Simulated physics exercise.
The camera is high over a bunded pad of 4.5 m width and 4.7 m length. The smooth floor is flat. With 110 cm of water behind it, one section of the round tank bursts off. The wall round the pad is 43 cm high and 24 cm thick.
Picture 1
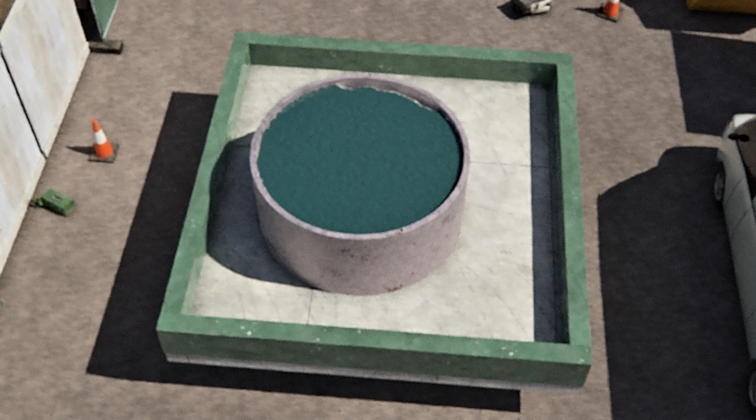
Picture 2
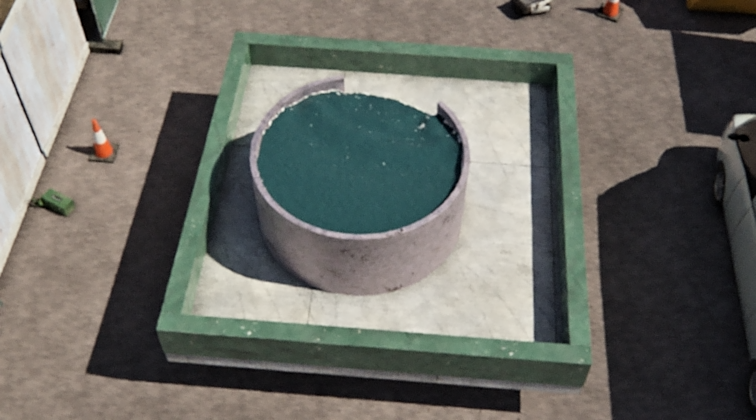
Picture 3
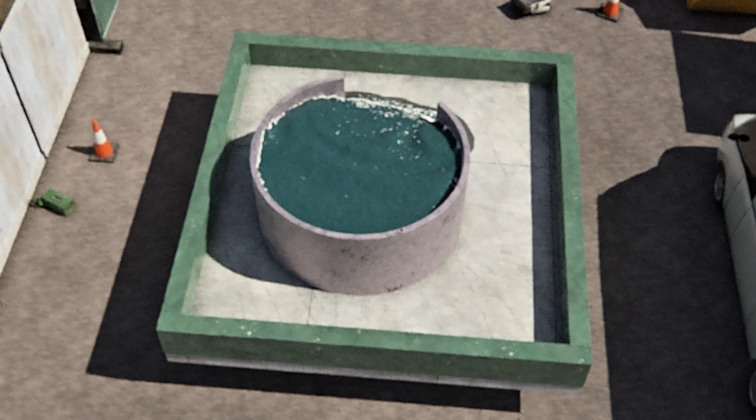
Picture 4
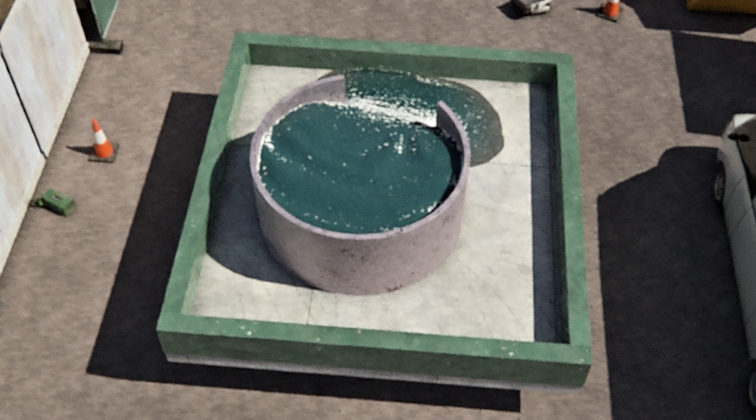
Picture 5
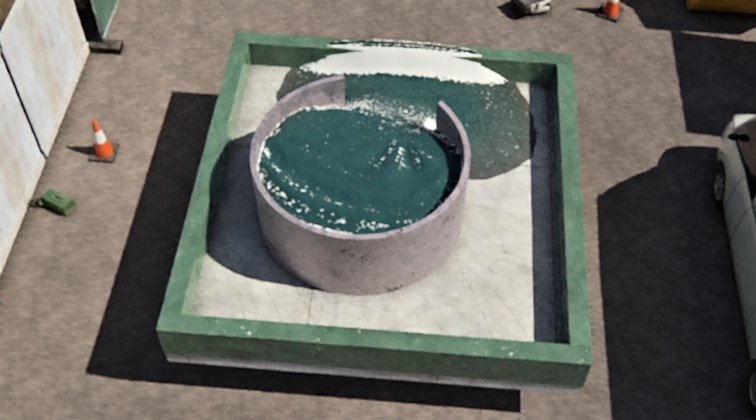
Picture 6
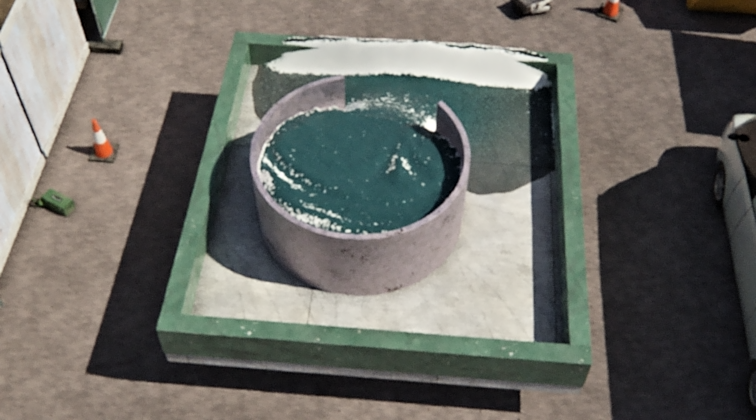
A square pad with a low green wall stands on brown paved ground, seen from high above by a still camera. On its pale floor sits a round, pinkish-grey tank full of dark green water, with orange-and-white cones nearby and a pale vehicle at right. A section of the tank's far side breaks away, and water pours through the gap, spreads behind the tank and surges white along the far wall.
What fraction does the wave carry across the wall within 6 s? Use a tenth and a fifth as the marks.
Of the water, from a tenth to a fifth goes over.
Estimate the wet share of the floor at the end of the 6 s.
About 100 per cent.
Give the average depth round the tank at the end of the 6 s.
About 25 cm.
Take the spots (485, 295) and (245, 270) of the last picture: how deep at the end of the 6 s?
In that order: 30 and 31 cm.
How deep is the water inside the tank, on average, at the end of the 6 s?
Roughly 20 cm on average.
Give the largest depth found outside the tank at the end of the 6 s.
Up to some 45 cm.
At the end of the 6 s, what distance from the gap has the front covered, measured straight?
About 4.0 m.
A moment later water covers 40 % of the floor and is deepest (64 cm) near (541, 91); 1 % is over the wall.
Soon after water covers 45 % of the floor and is deepest (65 cm) near (492, 87); 4 % is over the wall.
Next water covers 75 % of the floor and is deepest (62 cm) near (541, 91); 14 % is over the wall.
Later on water covers 75 % of the floor and is deepest (44 cm) near (322, 342); 15 % is over the wall.
At the end water covers 75 % of the floor and is deepest (45 cm) near (219, 203); 15 % is over the wall.
